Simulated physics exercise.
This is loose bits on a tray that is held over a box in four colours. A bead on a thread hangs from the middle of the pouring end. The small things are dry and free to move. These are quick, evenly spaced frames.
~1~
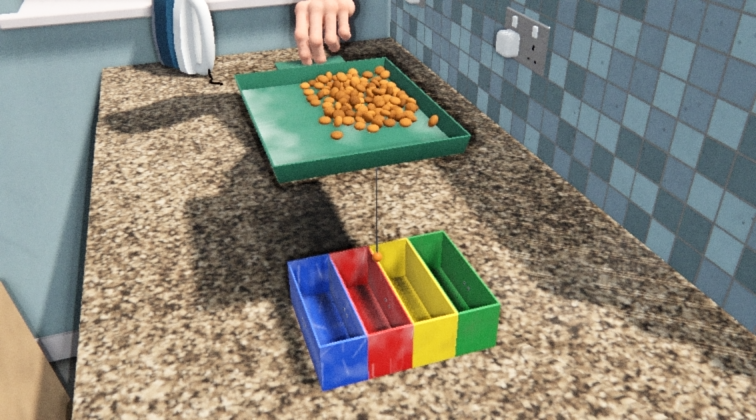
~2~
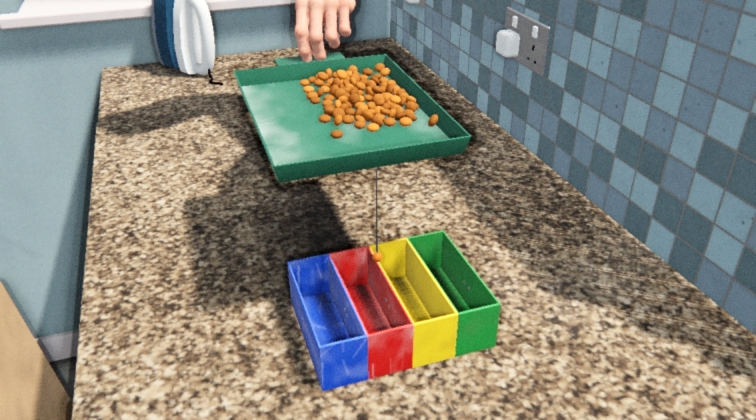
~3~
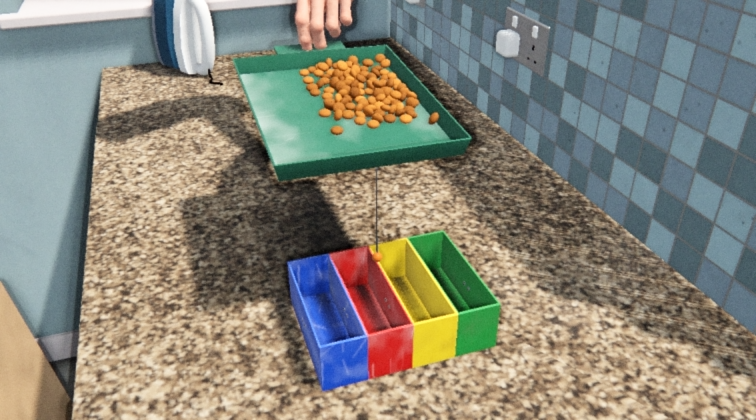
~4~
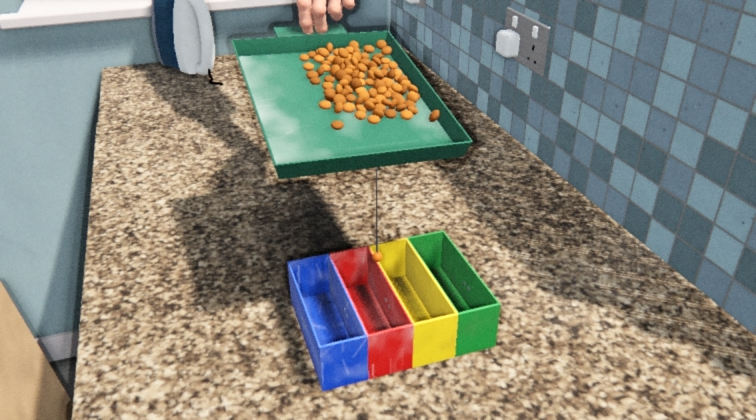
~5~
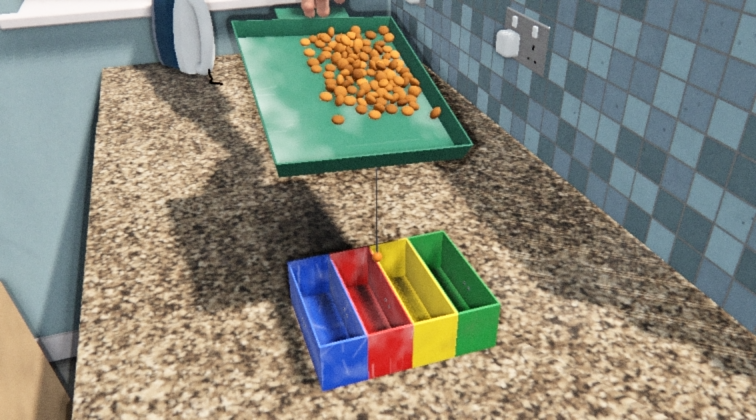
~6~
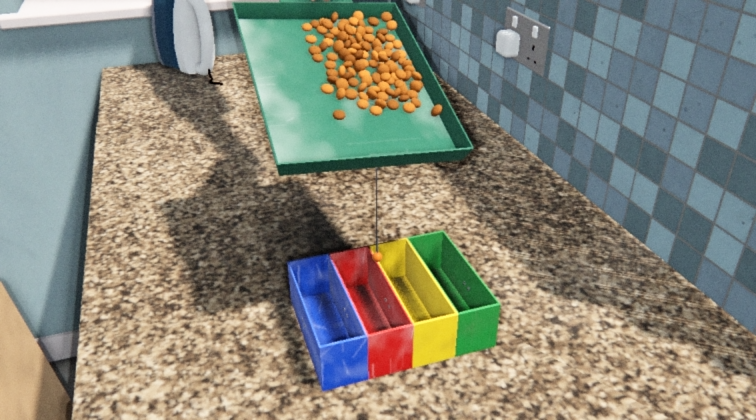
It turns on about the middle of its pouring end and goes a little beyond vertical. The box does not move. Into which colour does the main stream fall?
The green one ends fullest.
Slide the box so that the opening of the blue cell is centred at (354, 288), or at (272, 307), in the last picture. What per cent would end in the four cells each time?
About 90 and 20 per cent.
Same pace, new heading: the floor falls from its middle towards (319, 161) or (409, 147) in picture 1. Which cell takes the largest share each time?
One: The cell in blue. Two: The cell in green.
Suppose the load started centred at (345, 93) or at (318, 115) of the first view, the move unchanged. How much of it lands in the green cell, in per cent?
The first gives 40 %, the second 40 %.
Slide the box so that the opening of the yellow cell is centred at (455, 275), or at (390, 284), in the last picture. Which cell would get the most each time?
At the first place that yellow cell, at the second the green cell.
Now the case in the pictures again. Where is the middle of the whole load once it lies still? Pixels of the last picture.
At about (457, 319).
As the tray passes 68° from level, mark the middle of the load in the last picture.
Close to (436, 150).
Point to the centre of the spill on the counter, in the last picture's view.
Close to (553, 355).
Soon, tray tipped steeply; most on the tray; a stray few in the green cell; about a quarter falling or outside the box.
A while on, tray tipped past a quarter turn; about a quarter on the tray; about a third in the green cell; a small part in the yellow cell; a stray few in the red cell; about a third falling or outside the box.
Towards the end, tray tipped past a quarter turn; about half in the green cell; about a quarter in the yellow cell; a stray few in the red cell; about a quarter falling or outside the box.
Finally, tray tipped past a quarter turn; about half in the green cell; about a quarter in the yellow cell; a stray few in the red cell; none in the blue cell; about a quarter outside the box.
